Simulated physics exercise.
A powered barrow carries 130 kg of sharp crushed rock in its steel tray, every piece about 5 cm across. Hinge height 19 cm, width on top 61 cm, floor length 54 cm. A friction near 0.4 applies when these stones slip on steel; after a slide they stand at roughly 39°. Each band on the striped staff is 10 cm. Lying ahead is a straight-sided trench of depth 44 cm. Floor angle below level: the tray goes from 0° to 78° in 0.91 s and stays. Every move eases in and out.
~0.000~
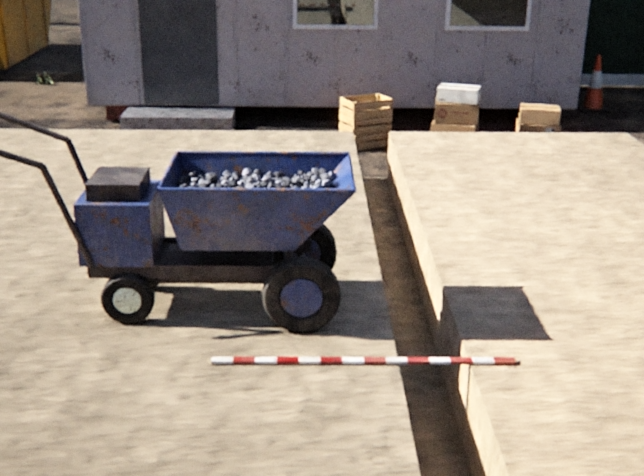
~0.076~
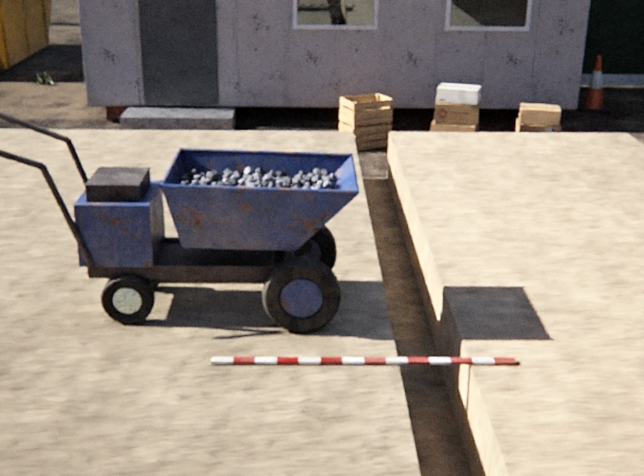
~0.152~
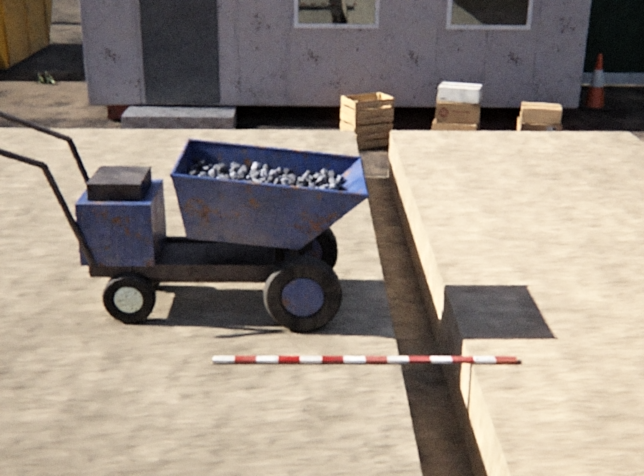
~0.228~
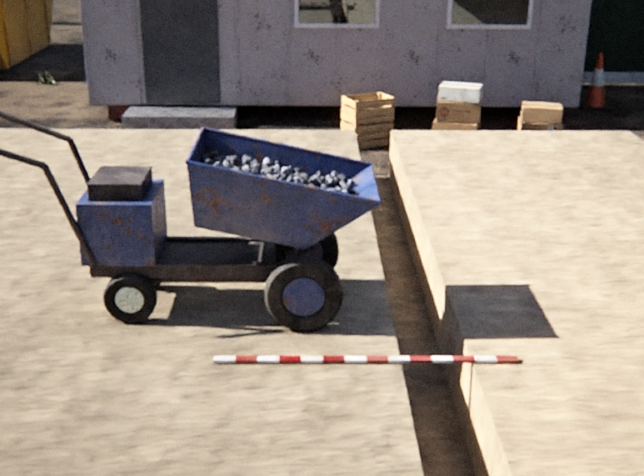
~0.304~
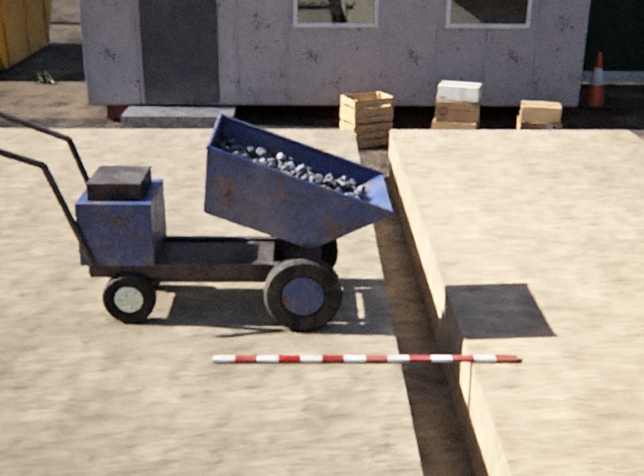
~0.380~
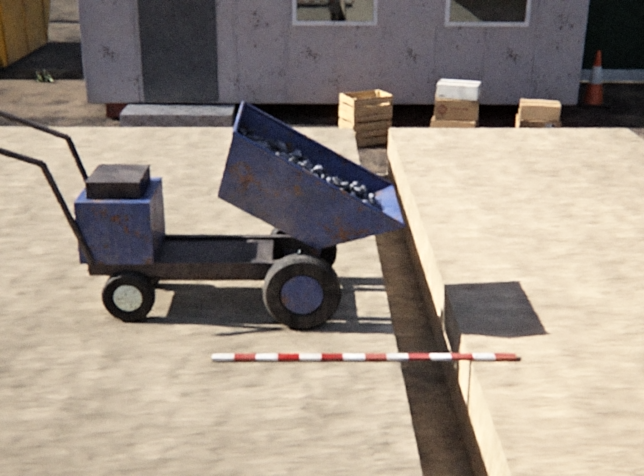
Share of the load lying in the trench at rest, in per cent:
76 per cent.
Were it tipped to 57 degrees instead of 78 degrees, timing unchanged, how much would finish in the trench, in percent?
About 20%.
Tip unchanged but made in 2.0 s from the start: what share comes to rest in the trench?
Estimate: About 85 %.
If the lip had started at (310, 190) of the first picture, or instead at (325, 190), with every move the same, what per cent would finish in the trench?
I'd say some 80 per cent and some 100 per cent.
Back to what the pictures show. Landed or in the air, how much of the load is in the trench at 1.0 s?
By that point it's something like 25 in a hundred.
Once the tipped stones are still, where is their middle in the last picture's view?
Look at roughly (431, 356).
After 0.7 s the floor is at 66°; 100 % in the tray; the foremost stones are at (421, 271).
After 1.0 s the floor is at 78°; 61 % in the tray, 27 % in the trench, 12 % past the trench; the foremost stones are at (499, 305).
After 1.4 s the floor is at 78°; 17 % in the tray, 59 % in the trench, 24 % past the trench; the foremost stones are at (591, 300).
After 3.3 s the floor is at 78°; 0 % in the tray, 76 % in the trench, 24 % past the trench; the foremost stones are at (624, 302).
